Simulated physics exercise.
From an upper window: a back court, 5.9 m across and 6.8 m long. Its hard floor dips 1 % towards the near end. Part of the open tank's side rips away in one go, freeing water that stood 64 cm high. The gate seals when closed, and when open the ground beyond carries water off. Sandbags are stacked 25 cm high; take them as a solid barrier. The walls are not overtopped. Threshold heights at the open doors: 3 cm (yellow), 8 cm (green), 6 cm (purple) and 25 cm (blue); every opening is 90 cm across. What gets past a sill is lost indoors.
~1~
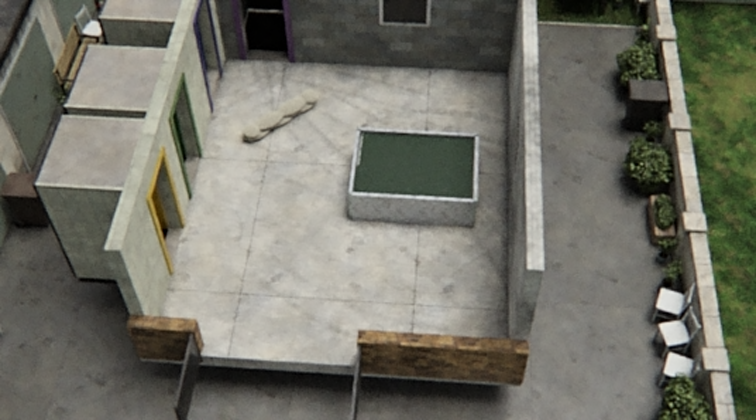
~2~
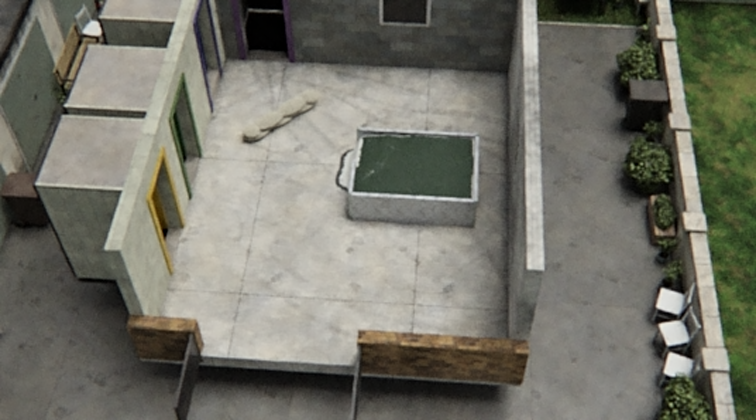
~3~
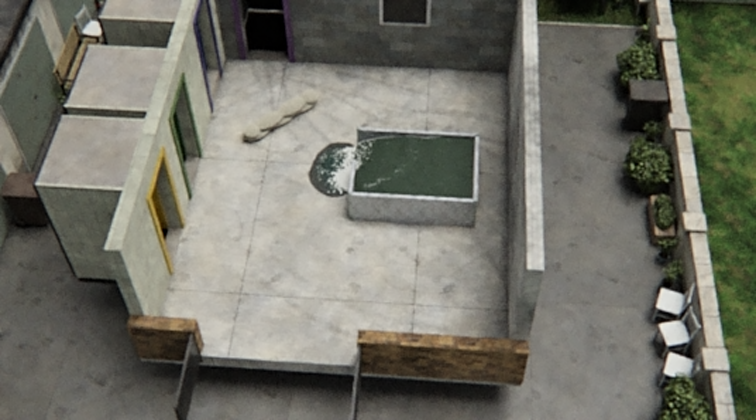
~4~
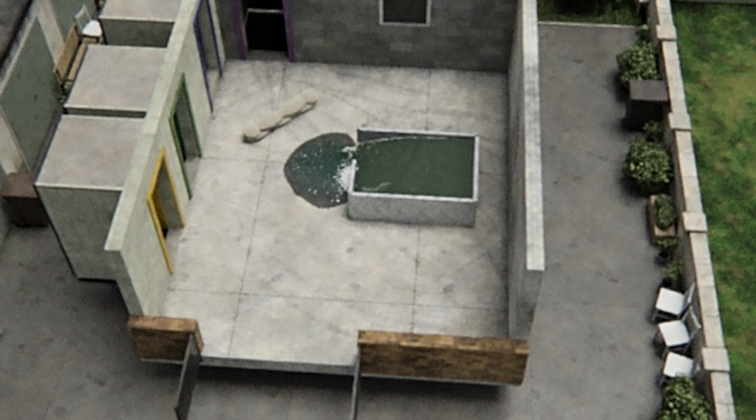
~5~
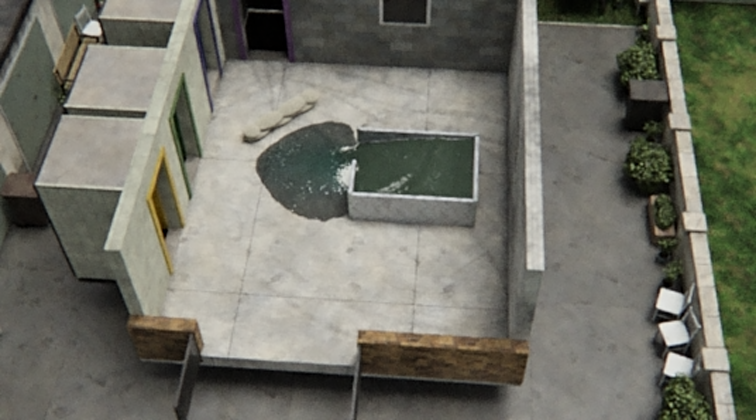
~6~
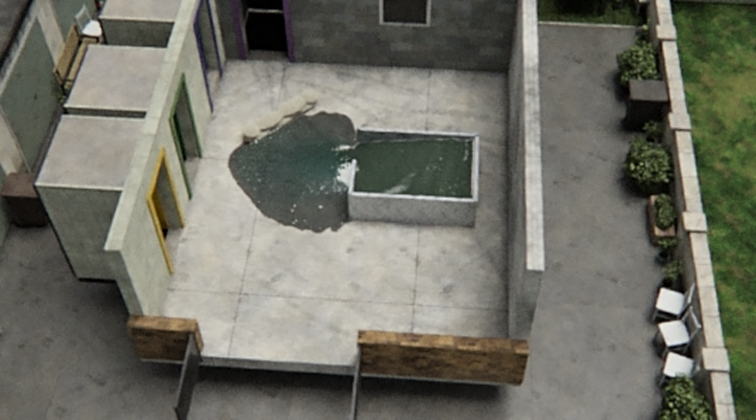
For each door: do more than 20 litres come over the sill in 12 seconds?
Within that time: At the yellow door it passes the limit; at the green door it goes over the limit; at the purple door it stays under the limit; at the blue door it does not reach the limit.
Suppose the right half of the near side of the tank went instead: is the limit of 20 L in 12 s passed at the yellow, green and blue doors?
Against that limit: Yellow over, green below, blue under.
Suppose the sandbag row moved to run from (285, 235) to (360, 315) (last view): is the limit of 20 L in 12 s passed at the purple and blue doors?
Against that limit: Purple over, blue below.
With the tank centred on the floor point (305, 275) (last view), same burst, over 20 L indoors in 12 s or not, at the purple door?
Then: Purple over.
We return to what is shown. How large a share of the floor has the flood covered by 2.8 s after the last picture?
About 40 per cent.
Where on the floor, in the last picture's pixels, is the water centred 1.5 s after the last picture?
Near (352, 179).
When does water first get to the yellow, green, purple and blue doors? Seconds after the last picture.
Yellow 1.0 s, green 0.2 s, purple 2.4 s, blue 1.0 s.
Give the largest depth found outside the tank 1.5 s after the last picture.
Roughly 28 cm.
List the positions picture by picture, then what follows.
Still water, 64 cm deep, in the open tank at (415, 166), in the first frame.
The front is at (344, 187), 0.5 m from the gap at (359, 161); 0.2 m2 of floor is under water; 64 cm left at the back of the open tank, in the second frame.
The front is at (314, 175), 0.9 m from the gap at (359, 163); 0.8 m2 of floor is under water; 64 cm left at the back of the open tank, in the third frame.
Water pours out at (359, 164) and has run 1.3 m, to (289, 174); typically 6 cm deep outside, 64 cm at the open tank's back, in the fourth frame.
The front is at (263, 158), 1.9 m from the gap at (359, 164); 2.8 m2 of floor is under water; 64 cm left at the back of the open tank, in the fifth frame.
Water pours out at (359, 163) and has run 2.4 m, to (236, 154); typically 4 cm deep outside, 59 cm at the open tank's back, in the sixth frame.
Then, 0.7 s after the last picture water covers 20 % of the floor and is deepest (34 cm) near (350, 167); yellow door not reached, green door 15 cm at the sill, 12 L in, purple door not reached, blue door not reached.
Then, 1.5 s after the last picture water covers 30 % of the floor and is deepest (28 cm) near (193, 188); yellow door 9 cm at the sill, 4 L in, green door 26 cm at the sill, 97 L in, purple door not reached, blue door 2 cm at the sill, 0 L in.
Then, 2.8 s after the last picture water covers 40 % of the floor and is deepest (22 cm) near (193, 188); yellow door 8 cm at the sill, 30 L in, green door 20 cm at the sill, 222 L in, purple door 5 cm at the sill, 0 L in, blue door 2 cm at the sill, 0 L in.
Then, 6.3 s after the last picture water covers 70 % of the floor and is deepest (12 cm) near (155, 339); yellow door 5 cm at the sill, 58 L in, green door 11 cm at the sill, 316 L in, purple door 4 cm at the sill, 0 L in, blue door 2 cm at the sill, 0 L in.
Then, 11.3 s after the last picture water covers 85 % of the floor and is deepest (8 cm) near (155, 339); yellow door 4 cm at the sill, 69 L in, green door 6 cm at the sill, 323 L in, purple door 3 cm at the sill, 0 L in, blue door 4 cm at the sill, 0 L in.
